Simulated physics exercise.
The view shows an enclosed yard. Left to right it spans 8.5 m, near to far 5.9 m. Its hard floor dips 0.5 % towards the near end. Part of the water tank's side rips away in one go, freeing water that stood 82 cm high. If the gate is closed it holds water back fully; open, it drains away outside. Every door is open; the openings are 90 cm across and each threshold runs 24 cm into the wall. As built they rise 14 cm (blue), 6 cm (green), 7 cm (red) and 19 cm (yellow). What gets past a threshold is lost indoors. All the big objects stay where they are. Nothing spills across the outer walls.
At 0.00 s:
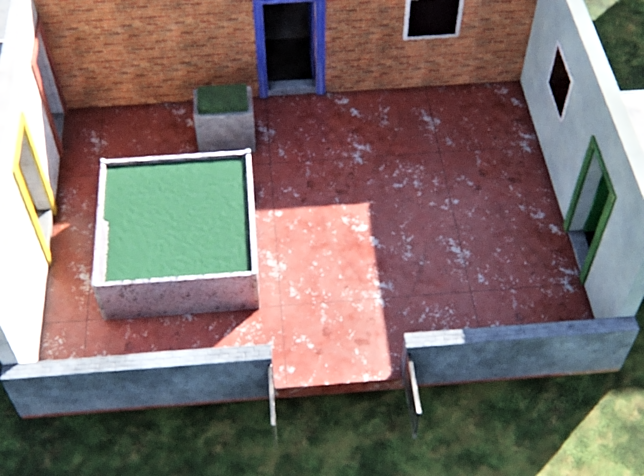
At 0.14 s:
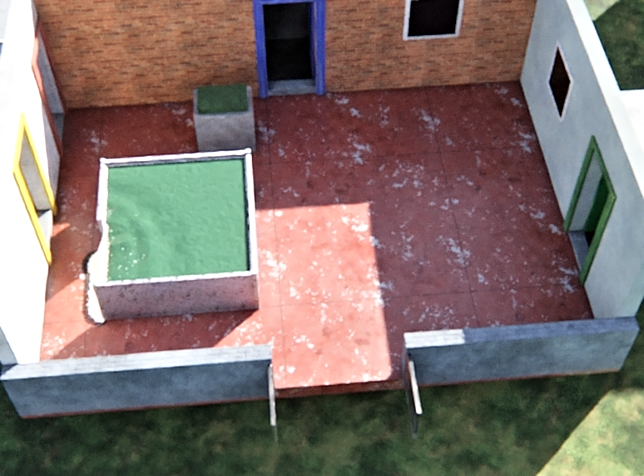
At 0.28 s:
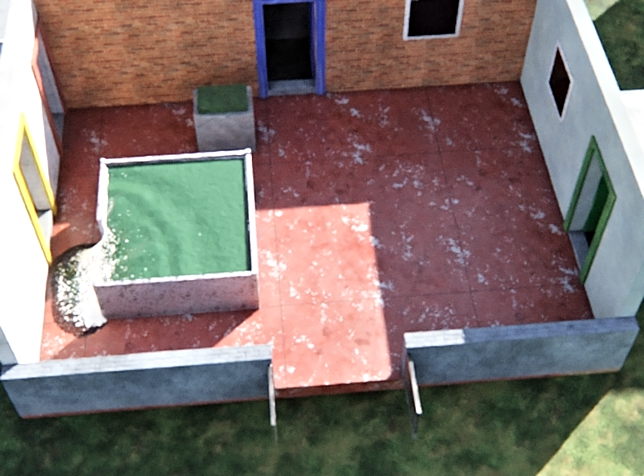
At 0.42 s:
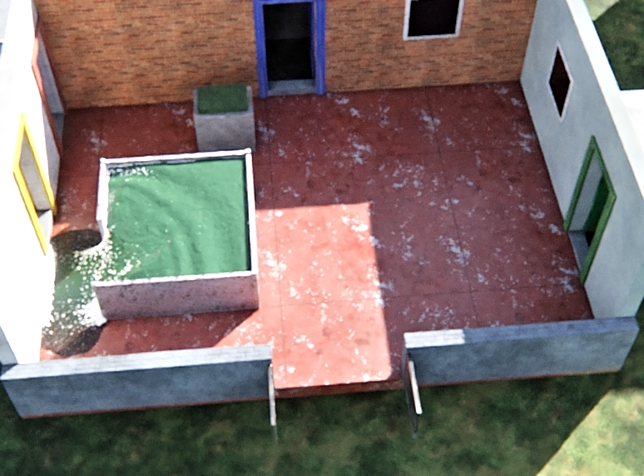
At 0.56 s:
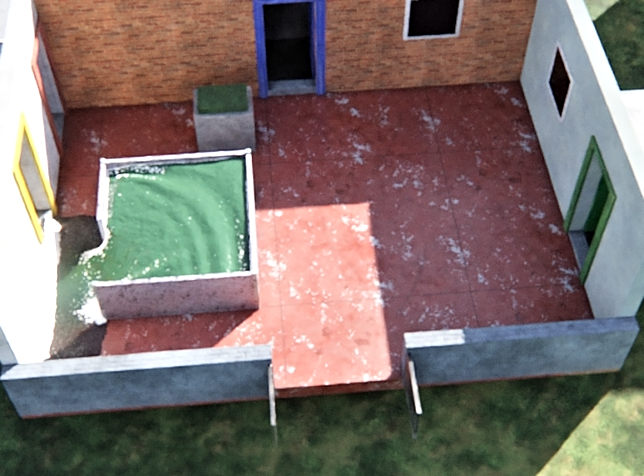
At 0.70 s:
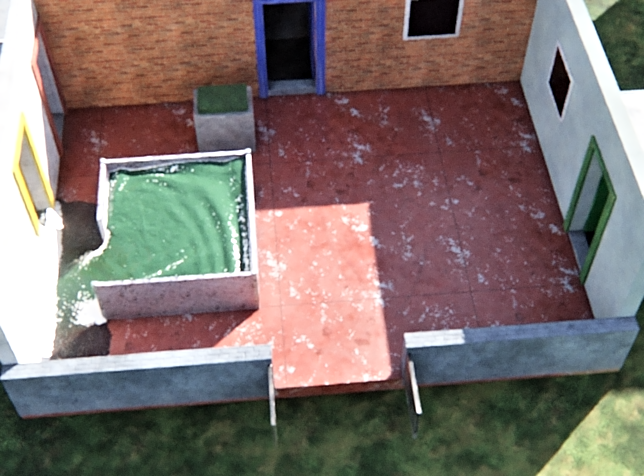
A walled yard with a worn red floor lies before a brick wall, seen from high above its near side by a still camera. A large square tank of green water stands at left near a small planter-like block, with a yellow-framed opening at left, blue at back and green at right. The tank's left side breaks open, and foaming water pours out, spreading over the floor toward the left wall while ripples cross the sinking surface.
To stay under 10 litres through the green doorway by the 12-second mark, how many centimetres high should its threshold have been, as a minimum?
Some 14.5 cm above the ground.
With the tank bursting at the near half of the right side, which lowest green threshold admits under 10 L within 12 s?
About 27 cm.
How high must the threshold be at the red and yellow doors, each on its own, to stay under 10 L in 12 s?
Roughly 22 cm at red and 32 cm at yellow.
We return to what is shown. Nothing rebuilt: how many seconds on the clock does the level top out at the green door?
Near 4.5 s.
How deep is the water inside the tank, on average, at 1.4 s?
Roughly 59 cm on average.
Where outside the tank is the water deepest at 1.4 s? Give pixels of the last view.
Near (37, 381).
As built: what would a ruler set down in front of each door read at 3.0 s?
In cm: Blue 1, green 0, red 14, yellow 23.
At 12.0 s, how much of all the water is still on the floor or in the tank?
Roughly 84 in a hundred.
After 1.4 s water covers 15 % of the floor, deepest (81 cm) near (37, 381); it has not reached the green door.
After 3.0 s water covers 40 % of the floor, deepest (46 cm) near (36, 392); it has not reached the green door.
After 12.0 s water covers 100 % of the floor, deepest (12 cm) near (36, 392); 9 cm at the green door, 143 litres in over its 6 cm threshold.
At the green door as built, the water arrived by 3.8 s and peaked near 17 cm at 4.6 s.
With a threshold of 12.5 cm, 20 litres would have come in within the 12 s; with 17 cm, 2 litres. So under 10 litres takes about 14.5 cm.
